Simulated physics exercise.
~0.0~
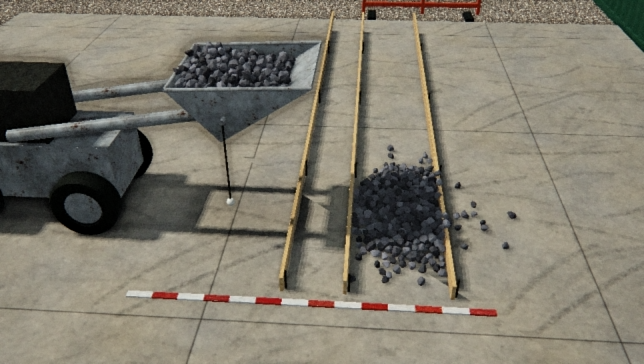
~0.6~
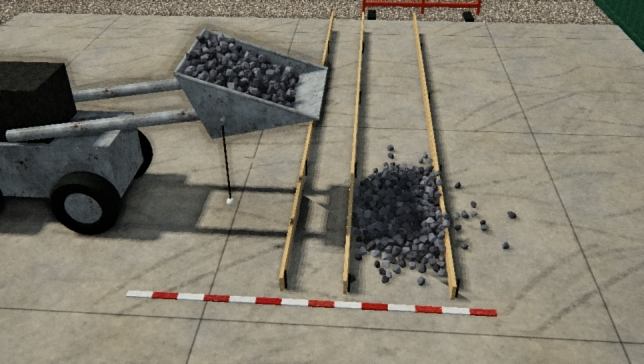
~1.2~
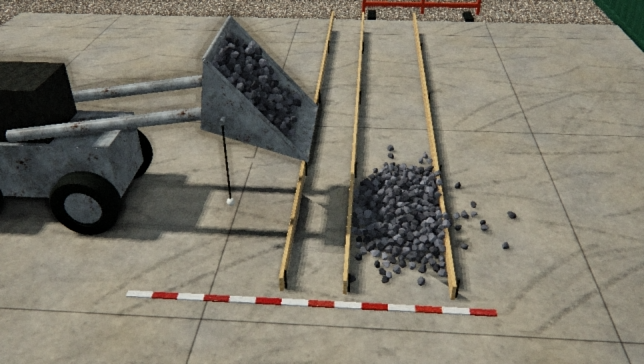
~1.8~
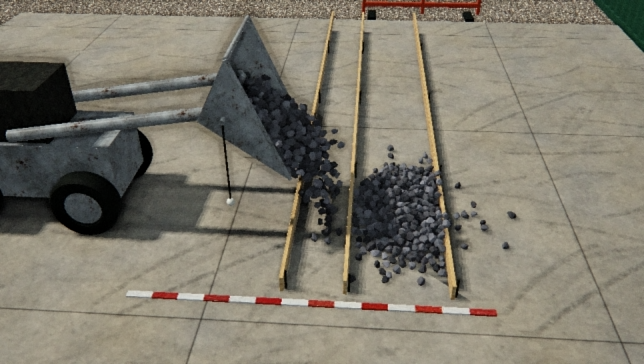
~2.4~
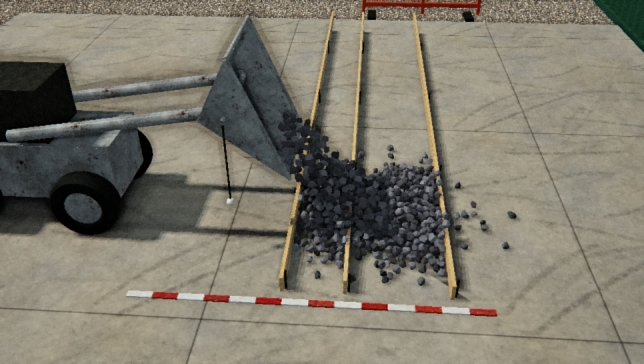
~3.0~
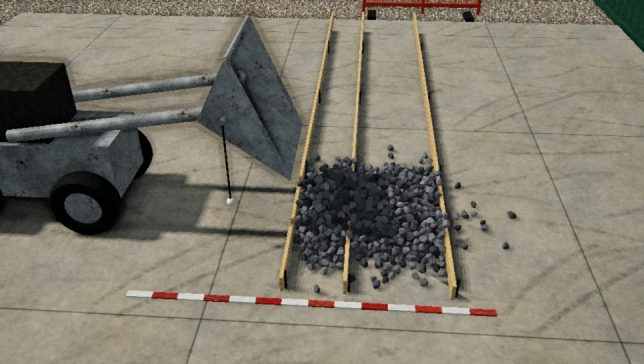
To begin with, a small grey loader on the left holds a raised bucket full of dark stones, while an earlier heap lies between the middle and right wooden planks, with a few strays beyond. The bucket tilts forward to the right, its stones at first staying inside. As it steepens, they slide over the lip and pour onto the concrete between the left and middle planks. The flow spreads right across the middle plank and merges with the older heap. Finally the bucket hangs steeply tipped and empty, with one broad pile covering part of both bays.
